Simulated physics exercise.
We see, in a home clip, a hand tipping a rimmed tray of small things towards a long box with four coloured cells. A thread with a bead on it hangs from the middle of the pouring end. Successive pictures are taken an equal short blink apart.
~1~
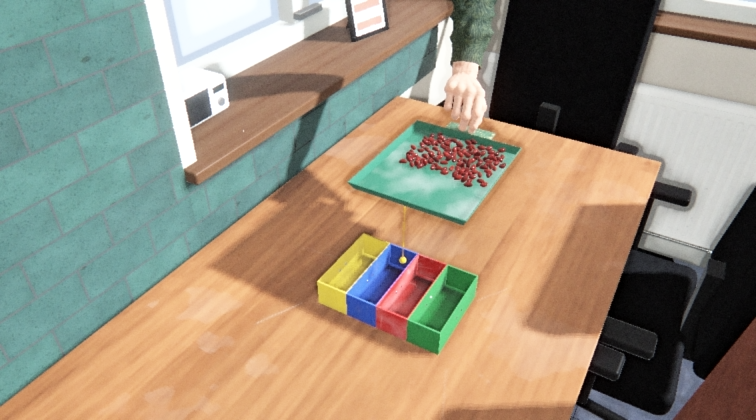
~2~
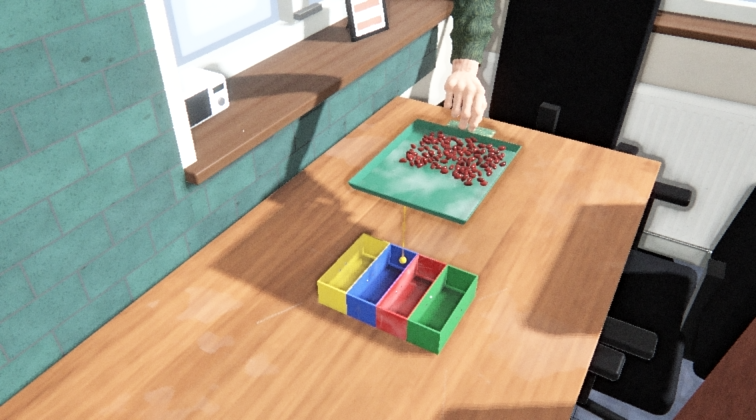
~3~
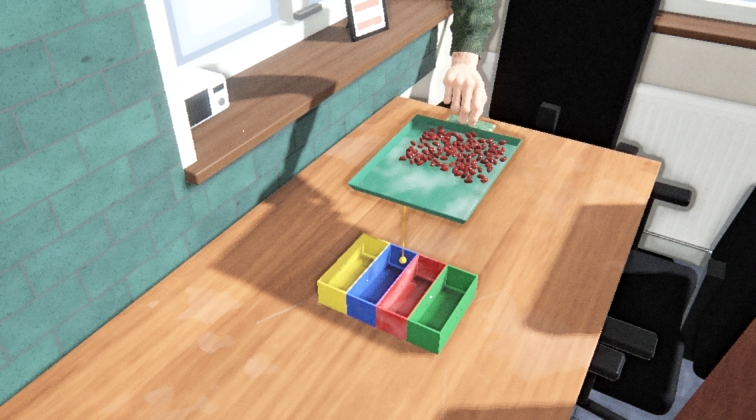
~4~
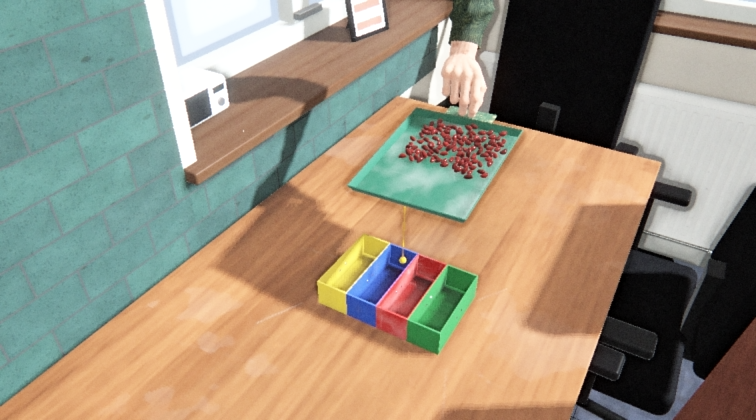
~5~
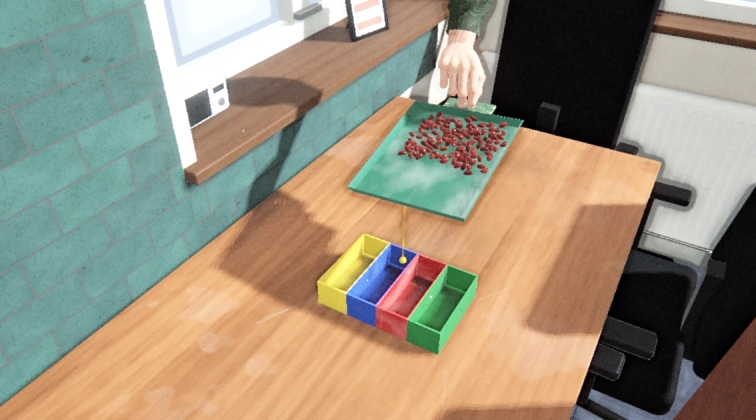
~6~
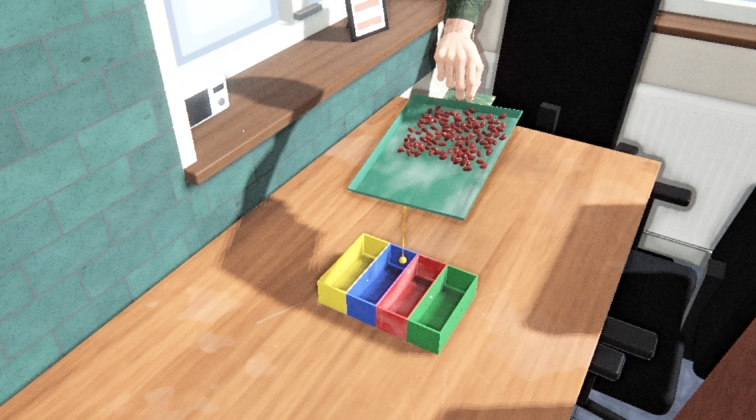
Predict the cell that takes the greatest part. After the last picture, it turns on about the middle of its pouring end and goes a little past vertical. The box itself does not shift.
I would say the yellow cell.
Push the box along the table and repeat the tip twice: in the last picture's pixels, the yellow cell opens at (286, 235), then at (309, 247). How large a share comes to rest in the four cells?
Roughly 80 %, then roughly 100 %.
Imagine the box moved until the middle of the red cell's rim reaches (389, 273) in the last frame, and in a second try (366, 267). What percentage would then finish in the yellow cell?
About 40 per cent, then about 10 per cent.
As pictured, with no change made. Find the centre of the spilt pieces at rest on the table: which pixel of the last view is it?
Near (302, 280).
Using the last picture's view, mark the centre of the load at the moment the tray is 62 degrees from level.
In the last view, the load is centred close to (369, 204).
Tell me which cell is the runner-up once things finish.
The one in second place is the blue one.
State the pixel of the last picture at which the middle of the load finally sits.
Once nothing moves, the middle sits near (347, 288).
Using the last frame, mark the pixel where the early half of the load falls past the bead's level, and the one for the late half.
Starting near (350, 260), moving on to near (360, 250).
Soon, tray tipped steeply; about half on the tray; a stray few in the blue cell; about half falling or outside the box.
A while on, tray tipped past a quarter turn; a stray few on the tray; about a third in the yellow cell; about a quarter in the blue cell; a small part in the red cell; about a third falling or outside the box.
Towards the end, tray tipped past a quarter turn; about a third in the yellow cell; about a quarter in the blue cell; a small part in the red cell; about a quarter falling or outside the box.
Finally, tray tipped past a quarter turn; about a third in the yellow cell; about a quarter in the blue cell; a small part in the red cell; none in the green cell; about a quarter outside the box.
